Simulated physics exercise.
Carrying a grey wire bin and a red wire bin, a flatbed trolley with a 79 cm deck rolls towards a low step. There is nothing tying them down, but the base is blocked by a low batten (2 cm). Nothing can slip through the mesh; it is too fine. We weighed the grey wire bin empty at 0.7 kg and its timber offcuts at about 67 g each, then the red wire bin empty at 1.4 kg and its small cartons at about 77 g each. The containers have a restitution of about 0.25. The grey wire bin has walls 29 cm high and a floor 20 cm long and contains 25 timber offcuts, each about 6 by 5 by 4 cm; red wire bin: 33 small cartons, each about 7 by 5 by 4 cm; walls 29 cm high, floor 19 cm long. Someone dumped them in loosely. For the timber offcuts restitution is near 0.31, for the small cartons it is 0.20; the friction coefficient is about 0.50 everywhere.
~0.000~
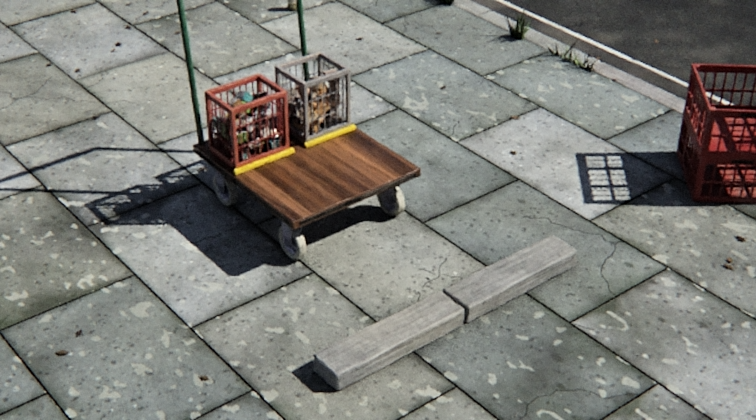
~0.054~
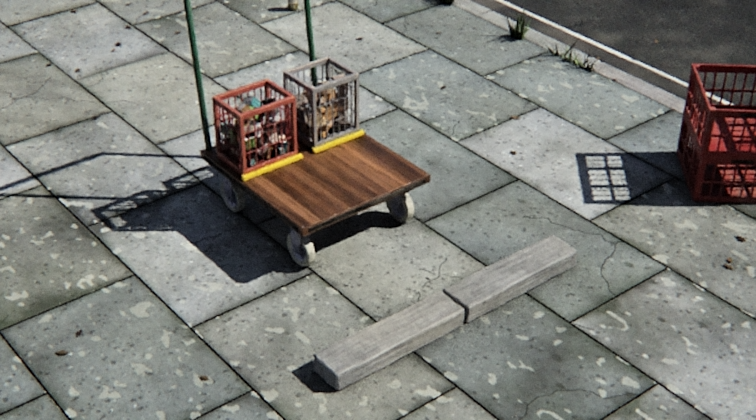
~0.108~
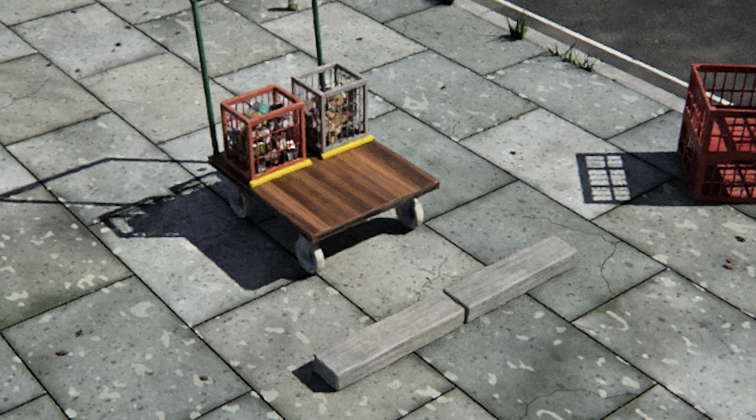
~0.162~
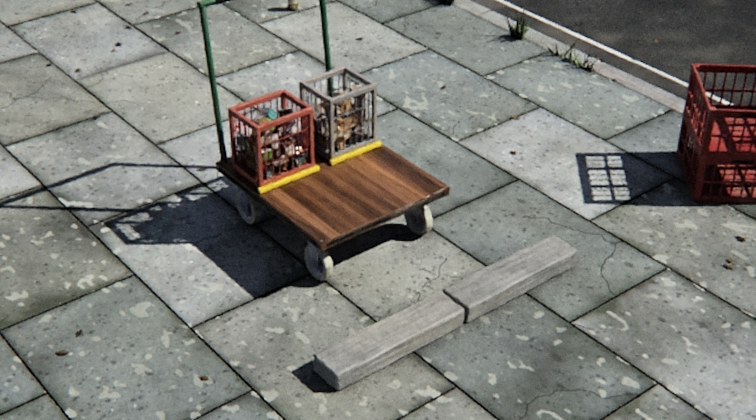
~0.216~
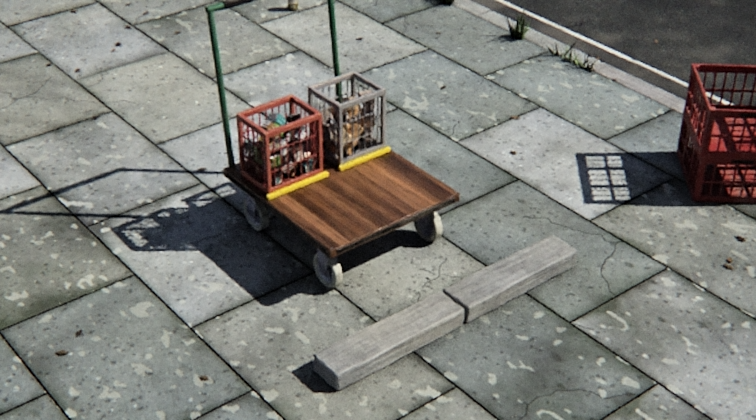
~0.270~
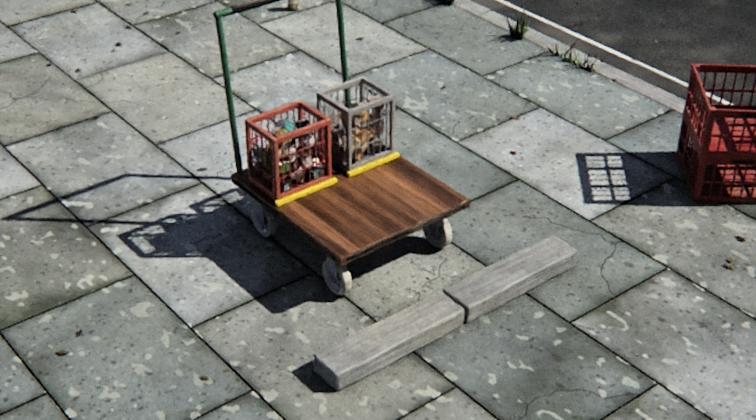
A flatbed trolley carrying a red bin and a grey bin rolls forward across grey paving.
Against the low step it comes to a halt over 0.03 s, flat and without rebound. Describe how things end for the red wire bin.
The red wire bin stays on its base.
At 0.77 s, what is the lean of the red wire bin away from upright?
Roughly 0°.
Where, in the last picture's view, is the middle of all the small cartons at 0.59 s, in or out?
Somewhere around pixel (327, 182).
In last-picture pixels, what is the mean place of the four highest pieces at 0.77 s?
Roughly at (368, 142).
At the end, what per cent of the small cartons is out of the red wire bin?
Near 0 in a hundred.
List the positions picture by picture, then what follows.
In the first picture (we follow the rim corner now nearest the camera), red wire bin at (231, 109); grey wire bin at (304, 83); 57 cm still to roll; nothing out yet.
Red wire bin at (239, 114); grey wire bin at (312, 88); 51 cm still to roll, in the second picture.
Red wire bin at (248, 120); grey wire bin at (321, 93); 44 cm still to roll, in the third picture.
Red wire bin at (256, 126); grey wire bin at (330, 99); 38 cm still to roll, in the fourth picture.
Red wire bin at (265, 132); grey wire bin at (339, 105); 32 cm still to roll, in the fifth picture.
Red wire bin at (274, 138); grey wire bin at (348, 110); 25 cm still to roll; nothing out yet, in the sixth picture.
After 0.47 s, it starts to lose speed.
After 0.59 s, the grey wire bin leans 8° with 0 of 25 out and the red wire bin leans 11° with 0 of 33 out.
After 0.77 s, the grey wire bin is upright with 0 of 25 out and the red wire bin is upright with 0 of 33 out.
Outcome (at 1.01 s), the grey wire bin is upright with 0 of 25 out and the red wire bin is upright with 0 of 33 out. Greatest lean of the red wire bin, 11°.
